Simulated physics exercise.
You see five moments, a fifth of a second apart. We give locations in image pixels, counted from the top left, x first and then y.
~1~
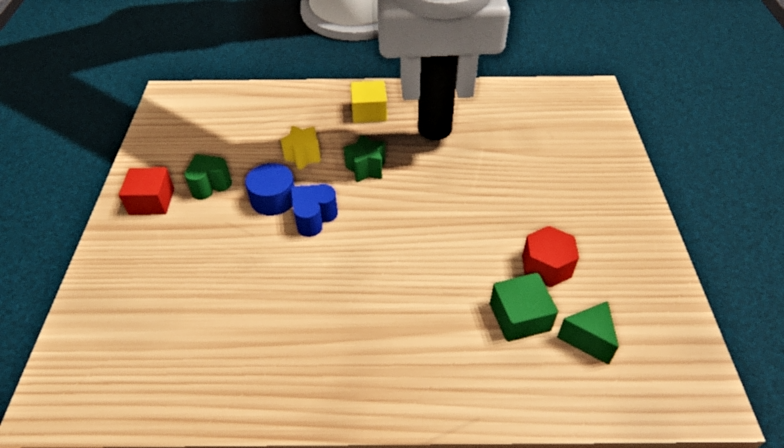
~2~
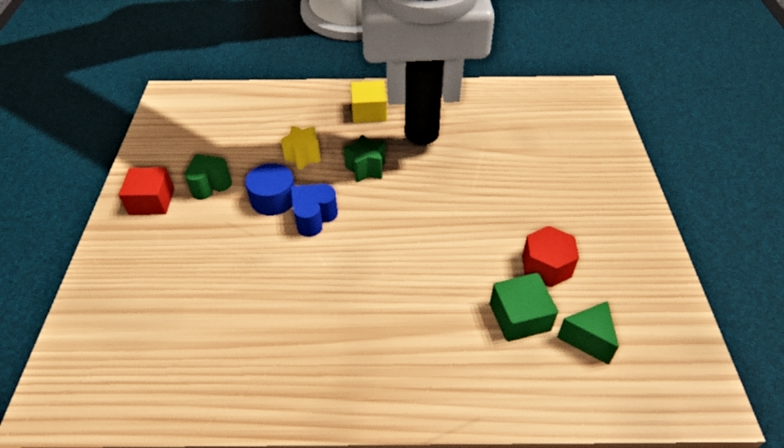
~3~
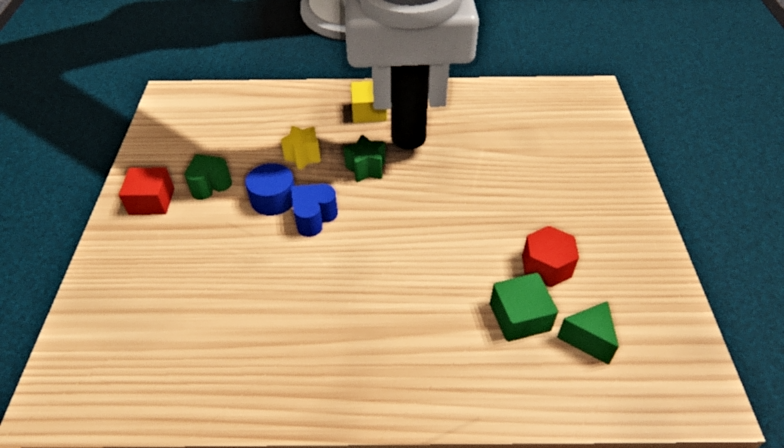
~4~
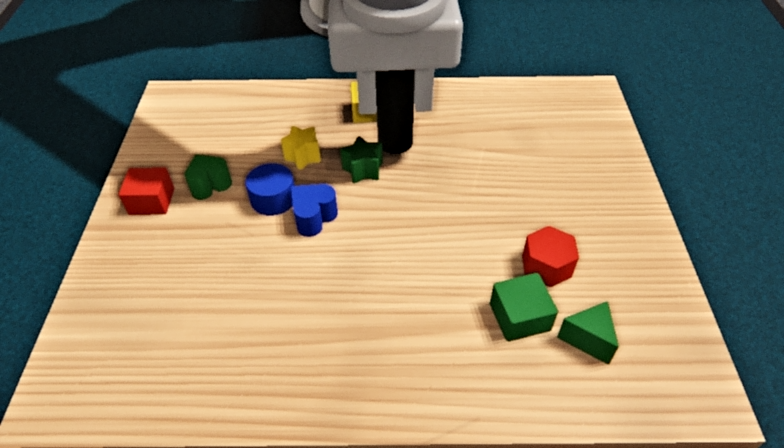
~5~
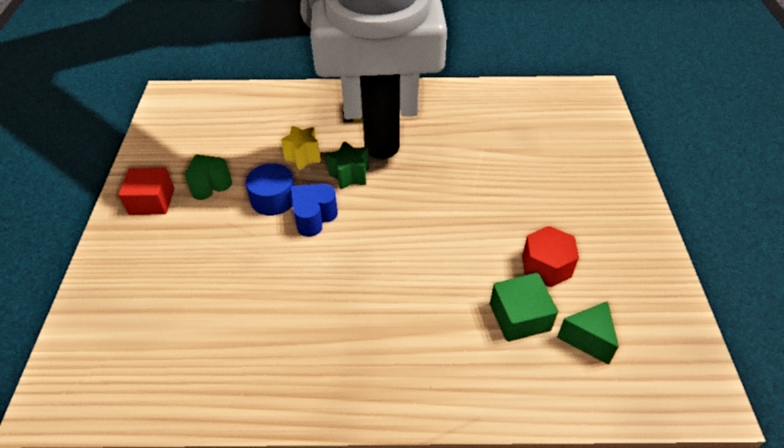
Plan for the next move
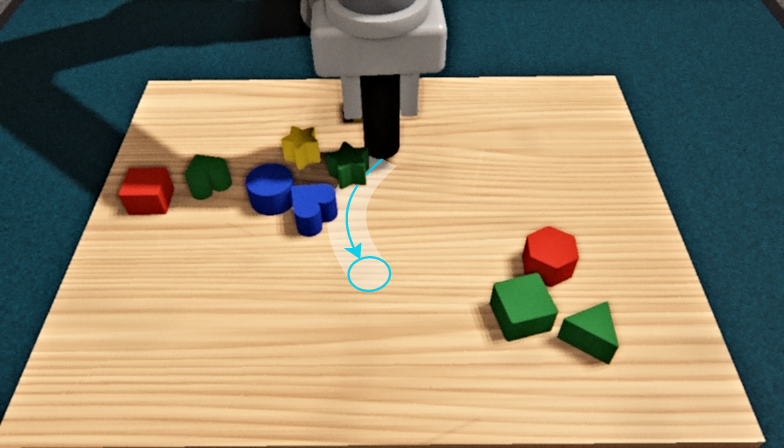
The clip opens on a wooden board scattered with red, green, blue and yellow blocks, a gray robotic arm holding its black pusher near the top. The pusher slides left and slightly down, passing in front of the yellow cube, then nudges the green star block a little left toward the blue heart block.
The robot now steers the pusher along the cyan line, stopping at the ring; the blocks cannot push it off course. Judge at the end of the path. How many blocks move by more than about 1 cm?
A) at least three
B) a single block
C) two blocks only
Option C.
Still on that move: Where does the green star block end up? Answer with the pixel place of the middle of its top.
Answer: (315, 173).
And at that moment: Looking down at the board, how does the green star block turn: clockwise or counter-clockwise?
I'd predict that, seen from above, the green star block rotates clockwise.
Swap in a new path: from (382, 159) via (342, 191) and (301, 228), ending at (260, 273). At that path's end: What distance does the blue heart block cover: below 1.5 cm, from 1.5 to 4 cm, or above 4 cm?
It shifts by more than 4 cm.
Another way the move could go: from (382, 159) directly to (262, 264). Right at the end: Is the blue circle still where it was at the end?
I expect not.
The drawn path runs from (382, 159) over (354, 191) and (348, 231) to (369, 274).
What follows on the original path. One third of the way, pusher (353, 180); green star block (318, 170), turned 70° clockwise.
Two thirds of the way, pusher (347, 220); blue heart block (300, 211), turned 50° clockwise; green star block (315, 173), turned 90° clockwise.
At the end, pusher (369, 263); yellow star block not moved; blue heart block (300, 211), turned 50° clockwise; green star block (315, 173), turned 90° clockwise.
